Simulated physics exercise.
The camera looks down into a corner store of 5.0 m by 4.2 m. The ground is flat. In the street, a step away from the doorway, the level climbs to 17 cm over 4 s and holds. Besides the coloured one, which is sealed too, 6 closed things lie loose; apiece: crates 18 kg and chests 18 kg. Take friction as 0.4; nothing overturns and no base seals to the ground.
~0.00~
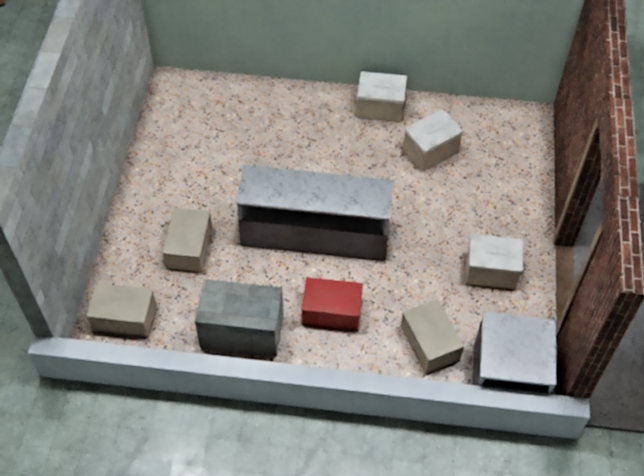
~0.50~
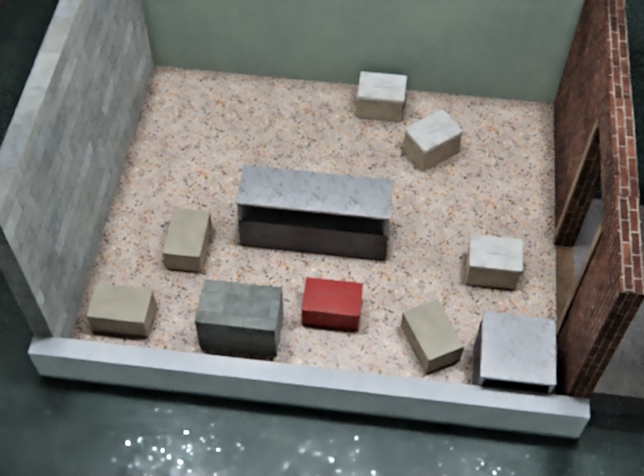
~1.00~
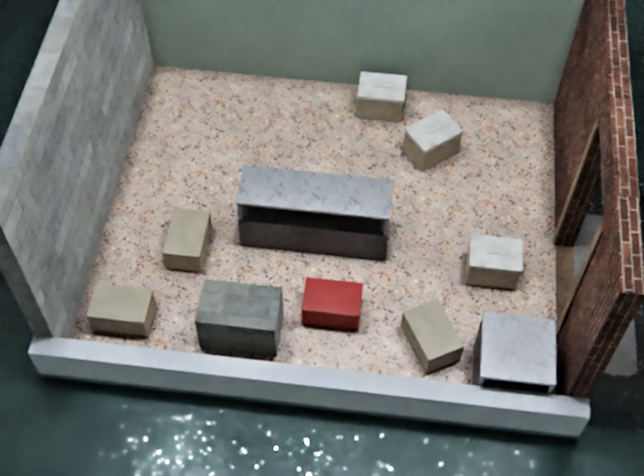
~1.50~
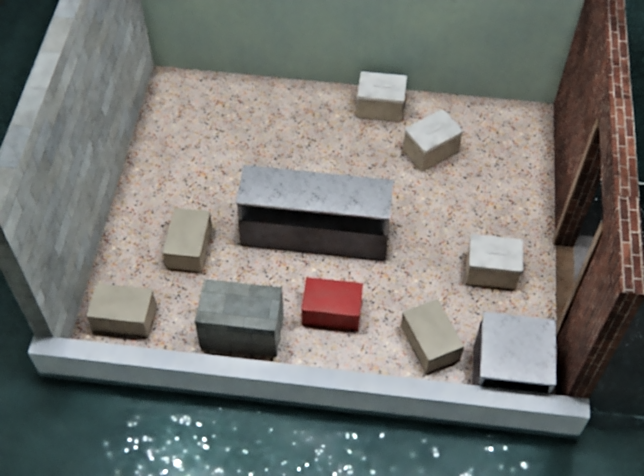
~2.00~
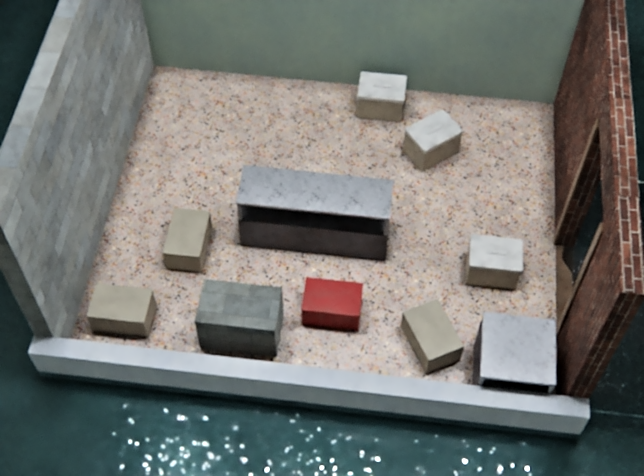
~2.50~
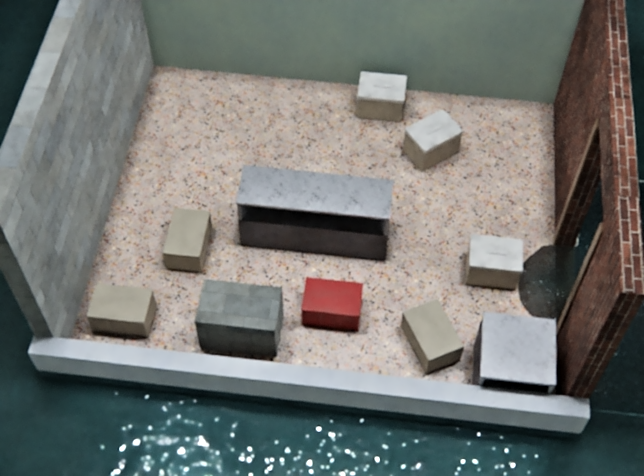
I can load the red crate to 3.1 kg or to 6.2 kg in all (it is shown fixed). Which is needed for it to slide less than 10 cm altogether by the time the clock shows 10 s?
For it, neither weight holds it.
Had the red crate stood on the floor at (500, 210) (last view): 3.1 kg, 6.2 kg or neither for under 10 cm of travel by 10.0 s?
Neither is enough.
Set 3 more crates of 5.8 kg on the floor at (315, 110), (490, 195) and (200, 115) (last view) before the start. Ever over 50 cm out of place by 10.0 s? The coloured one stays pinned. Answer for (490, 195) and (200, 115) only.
In turn: Past it, under.
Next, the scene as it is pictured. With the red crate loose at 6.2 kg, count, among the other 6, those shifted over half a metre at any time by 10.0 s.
I count 2.
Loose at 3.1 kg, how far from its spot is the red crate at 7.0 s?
Roughly 20 cm.
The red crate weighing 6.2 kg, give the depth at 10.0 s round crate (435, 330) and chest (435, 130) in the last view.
Roughly 7 and 4 cm.
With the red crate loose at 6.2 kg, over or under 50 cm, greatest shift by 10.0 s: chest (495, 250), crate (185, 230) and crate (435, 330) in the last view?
In that order: Over, less, more.
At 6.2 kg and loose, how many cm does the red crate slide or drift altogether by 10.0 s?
About 120 cm.
After 3.5 s the red crate would be 0 cm from its start with 3.1 kg and 0 cm from its start with 6.2 kg; 0 cm of water round it then.
After 4.5 s the red crate would be 0 cm from its start with 3.1 kg and 0 cm from its start with 6.2 kg; 0 cm of water round it then.
After 7.0 s the red crate would be 21 cm from its start with 3.1 kg and 20 cm from its start with 6.2 kg; 3 cm of water round it then.
After 10.0 s the red crate would be 65 cm from its start with 3.1 kg and 108 cm from its start with 6.2 kg; 7 cm of water round it then.
